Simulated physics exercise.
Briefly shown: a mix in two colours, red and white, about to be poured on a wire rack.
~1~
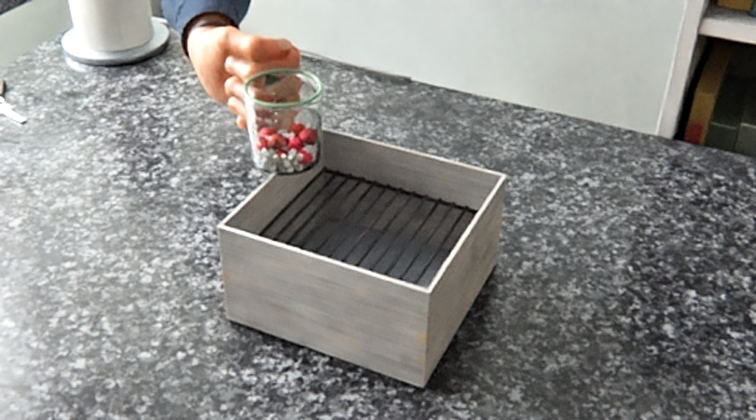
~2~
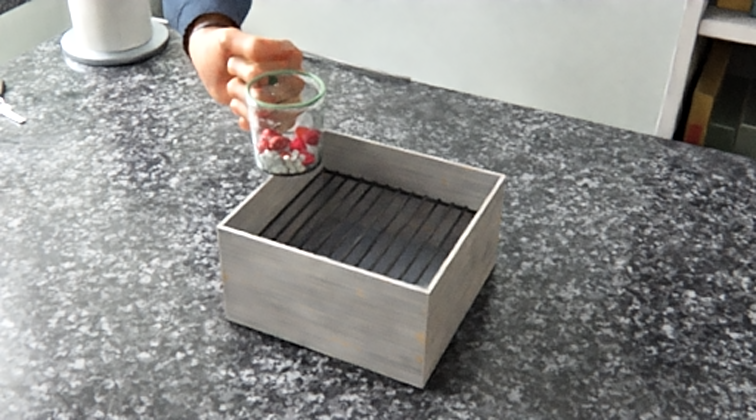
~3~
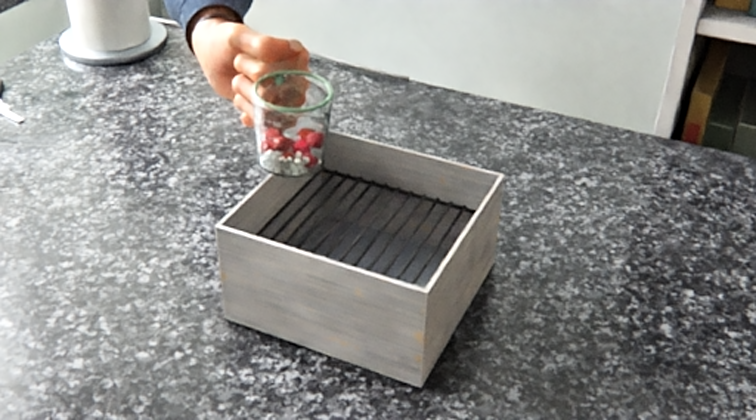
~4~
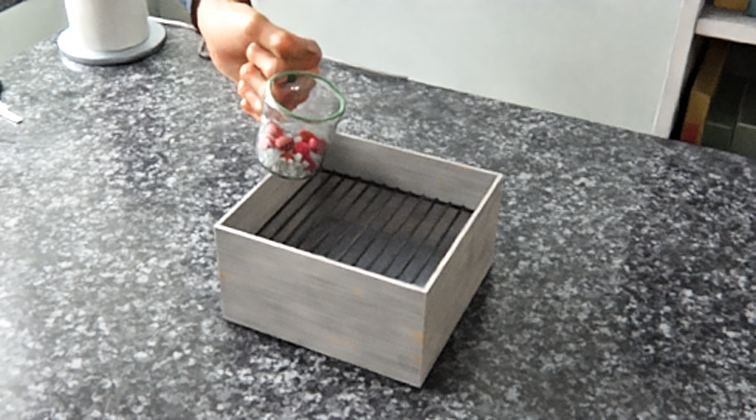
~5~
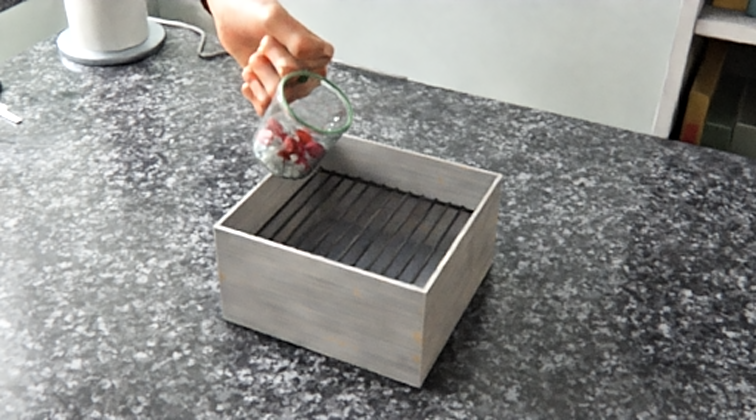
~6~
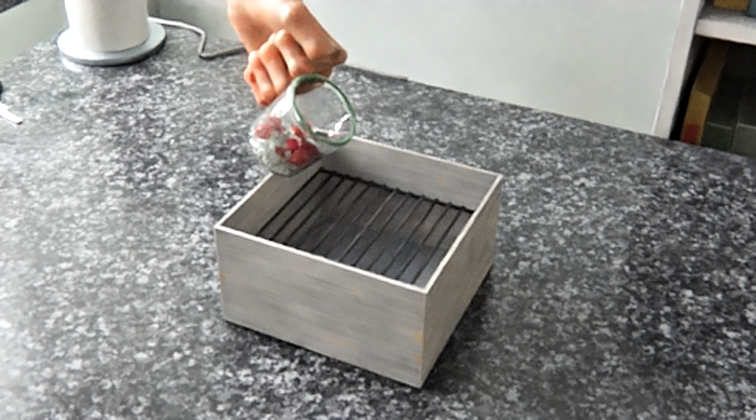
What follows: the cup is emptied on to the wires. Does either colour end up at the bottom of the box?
Once poured, the red ones are trapped on top. White ones, they slide between the bars.
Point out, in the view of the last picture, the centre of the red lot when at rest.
Around (353, 227).
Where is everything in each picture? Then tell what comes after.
In the first picture, cup (285, 123), upright; rack (432, 259), 14 wires across; red coated nuts (296, 143), wider than the gaps; white small cubes (281, 155), narrower than the gaps.
In the second picture, cup (287, 124), upright; white ones (283, 156).
In the third picture, cup (292, 125), tipped 4°; red ones (302, 145).
In the fourth picture, cup (297, 127), tipped 17°; white ones (284, 155).
In the fifth picture, cup (300, 128), tipped 31°; red ones (300, 146).
In the sixth picture, cup (300, 128), tipped 44°; rack (428, 259); red ones (295, 144); white ones (284, 140).
Then, 0.44 s later than the last frame, red ones, every one in the cup; white ones, every one in the cup.
Then, 0.82 s later than the last frame, red ones, the larger part in the cup, roughly a quarter on or over the wires; white ones, almost all in the cup, about a tenth on or over the wires.
Then, 1.14 s later than the last frame, red ones, every one on or over the wires; white ones, roughly half on or over the wires, roughly half under the rack.
When it is over, red ones, every one on the wires, not one under the rack; white ones, just a few on the wires, almost all under the rack.
